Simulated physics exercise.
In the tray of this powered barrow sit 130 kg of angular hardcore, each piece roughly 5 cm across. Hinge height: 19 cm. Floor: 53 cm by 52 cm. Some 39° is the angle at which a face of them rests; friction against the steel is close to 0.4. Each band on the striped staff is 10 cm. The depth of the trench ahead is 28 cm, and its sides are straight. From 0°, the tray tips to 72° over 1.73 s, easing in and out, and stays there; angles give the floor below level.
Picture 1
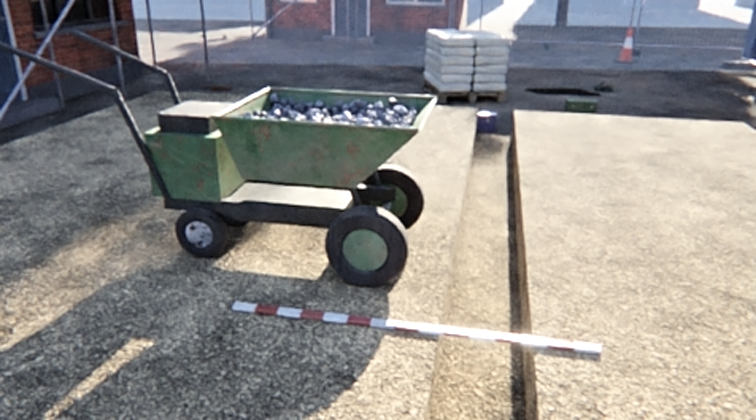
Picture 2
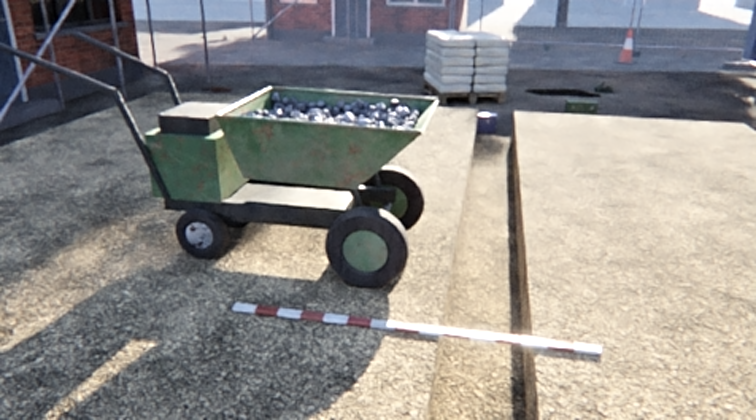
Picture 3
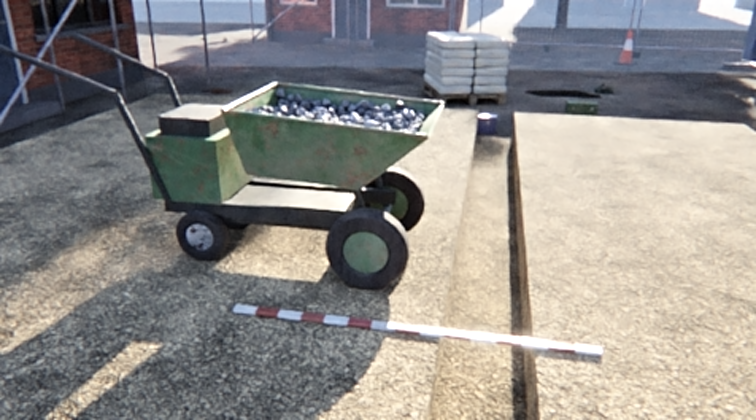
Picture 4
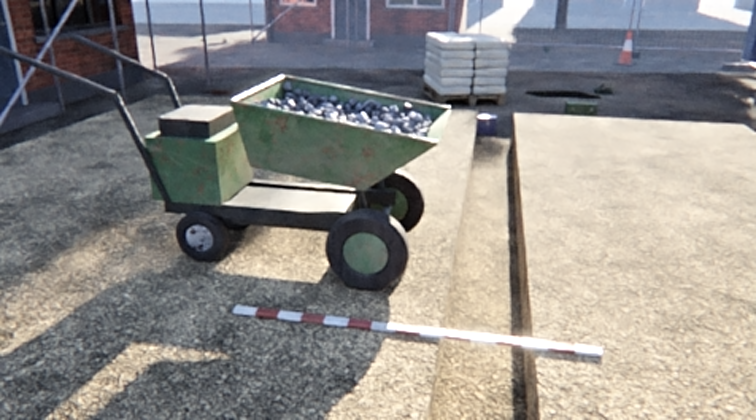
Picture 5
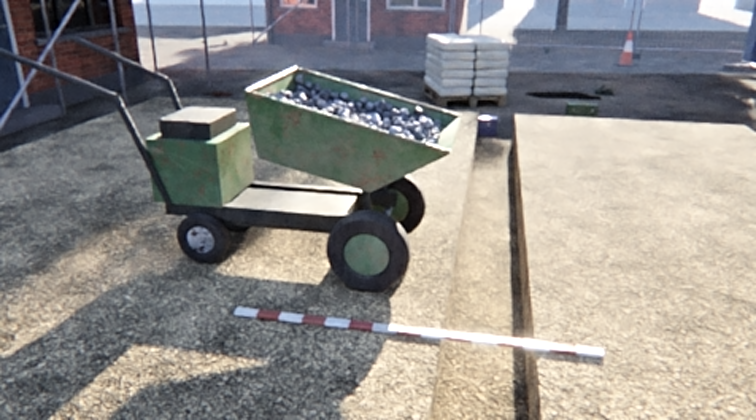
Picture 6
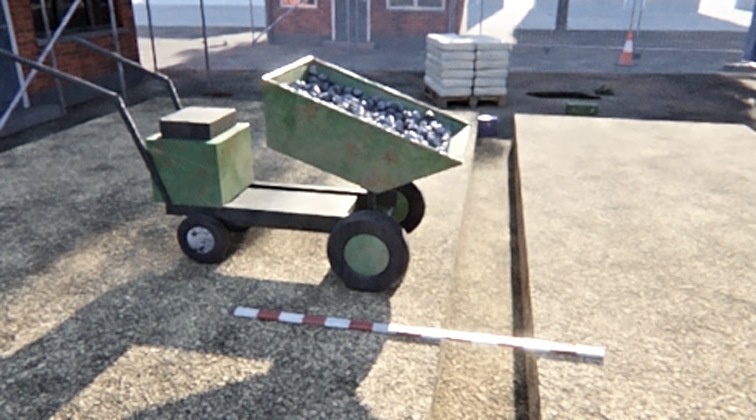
A green powered barrow loaded with grey stones stood beside a narrow trench, behind a red and white striped pole, and its tray slowly tilted up at the back, its front lip angling toward the right.
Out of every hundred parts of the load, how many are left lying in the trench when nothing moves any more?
Around 59 in every hundred.
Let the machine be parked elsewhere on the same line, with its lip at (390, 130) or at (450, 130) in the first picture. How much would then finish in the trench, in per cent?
Roughly 85 percent for the first, and 10 percent for the second.
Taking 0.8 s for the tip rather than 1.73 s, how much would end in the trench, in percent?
That works out at about 45 in a hundred.
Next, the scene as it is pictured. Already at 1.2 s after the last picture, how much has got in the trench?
Roughly 20% by that time.
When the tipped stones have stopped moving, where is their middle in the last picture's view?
The stones end up centred near (520, 298).
Then, 0.7 s after the last picture the floor is at 61°, 100 % in the tray; the foremost stones are at (502, 226).
Then, 1.2 s after the last picture the floor is at 72°, 55 % in the tray, 20 % in the trench, 25 % past the trench; the foremost stones are at (603, 289).
Then, 1.6 s after the last picture the floor is at 72°, 21 % in the tray, 36 % in the trench, 43 % past the trench; the foremost stones are at (665, 286).
Then, 3.5 s after the last picture the floor is at 72°, 0 % in the tray, 59 % in the trench, 41 % past the trench; the foremost stones are at (681, 290).
